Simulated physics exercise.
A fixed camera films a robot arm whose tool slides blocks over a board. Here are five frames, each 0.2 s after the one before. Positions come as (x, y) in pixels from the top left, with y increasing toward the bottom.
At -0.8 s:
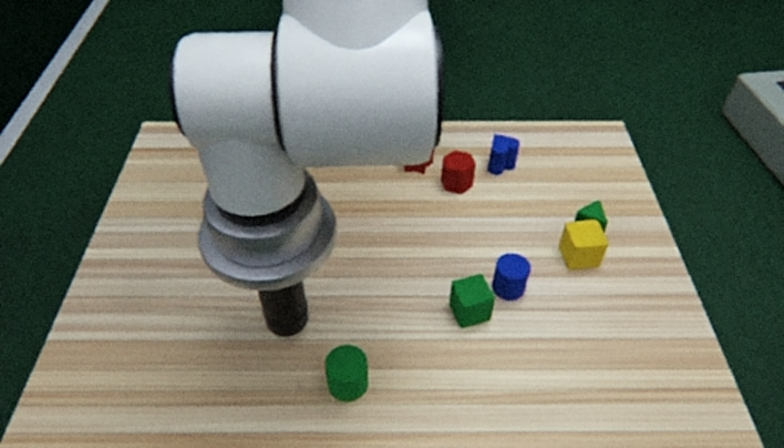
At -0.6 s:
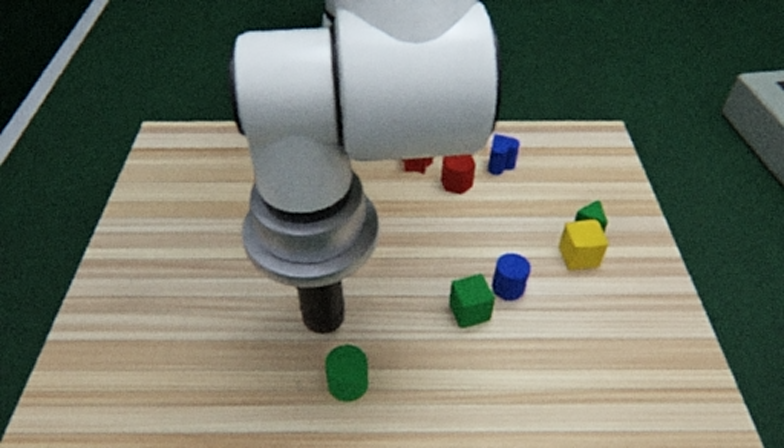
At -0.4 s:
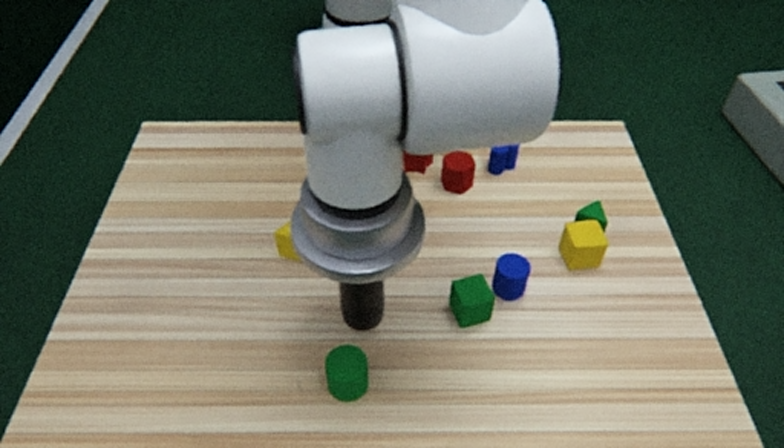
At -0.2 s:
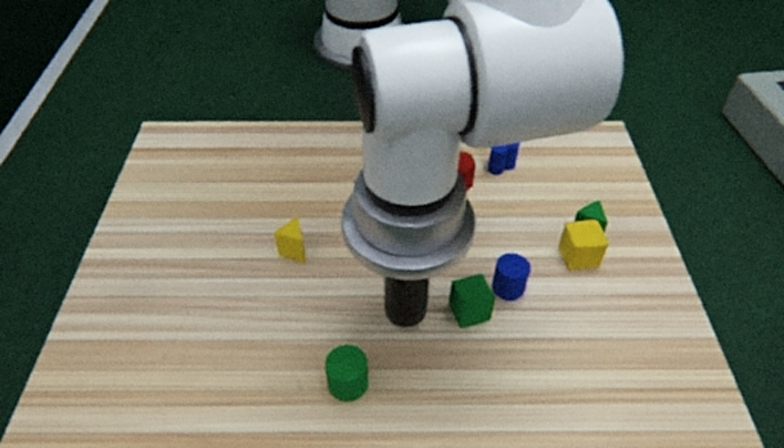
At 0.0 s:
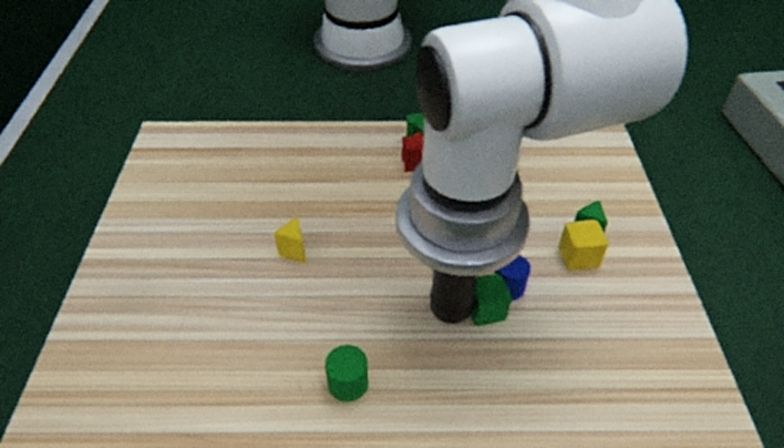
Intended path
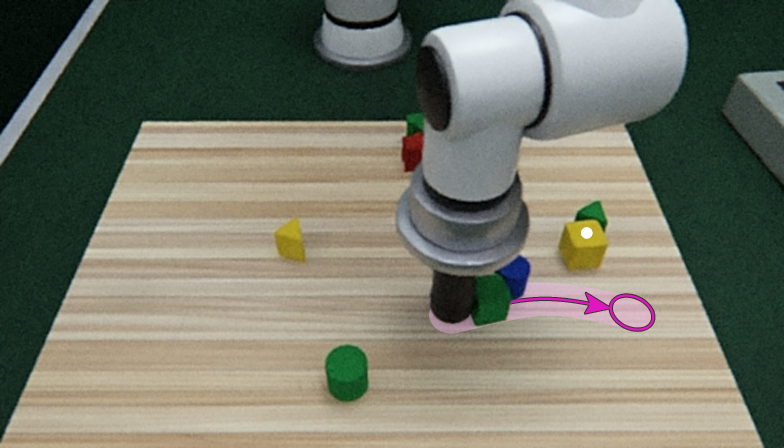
We see a white robot arm with a dark cylindrical tool move rightward over a wooden board scattered with coloured blocks, passing behind a green cylinder, then nudging a green cube slightly right beside a blue cylinder.
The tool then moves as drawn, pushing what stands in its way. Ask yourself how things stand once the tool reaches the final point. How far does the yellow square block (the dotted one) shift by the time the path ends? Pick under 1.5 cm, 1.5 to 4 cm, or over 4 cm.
The move is short, under 1.5 cm.
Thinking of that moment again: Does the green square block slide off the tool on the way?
Going by the path, no.
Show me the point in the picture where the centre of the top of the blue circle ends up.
At (552, 248).
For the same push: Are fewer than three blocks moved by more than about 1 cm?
Short answer: Yes.
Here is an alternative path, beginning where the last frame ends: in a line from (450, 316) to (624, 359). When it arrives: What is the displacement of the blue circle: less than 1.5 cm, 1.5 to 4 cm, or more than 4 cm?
Ends 1.5 to 4 cm away.
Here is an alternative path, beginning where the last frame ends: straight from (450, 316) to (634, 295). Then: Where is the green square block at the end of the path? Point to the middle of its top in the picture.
Its top middle: (680, 268).
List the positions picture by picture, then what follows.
The first frame shows tool tip (288, 320); block tops, green square block (473, 289); blue circle (514, 265); yellow square block (587, 233).
The second frame shows tool (324, 317); blocks unchanged.
The third frame shows tool (363, 314); blocks unchanged.
The fourth frame shows tool (406, 311); blocks unchanged.
The fifth frame shows tool (451, 307); green square block (490, 288); blue circle (514, 265); yellow square block (587, 233).
Path on the board, from (450, 316) via (538, 299), ending at (632, 312); the dot is on the yellow square block.
What follows on the original path. One third of the way, tool (512, 294); green square block (553, 280), turned 15° clockwise; blue circle (540, 253).
Two thirds of the way, tool (573, 292); green square block (617, 280), turned 20° clockwise; blue circle (552, 248).
At the end, tool (636, 304); green square block (681, 287); blue circle (552, 248); yellow square block in place.
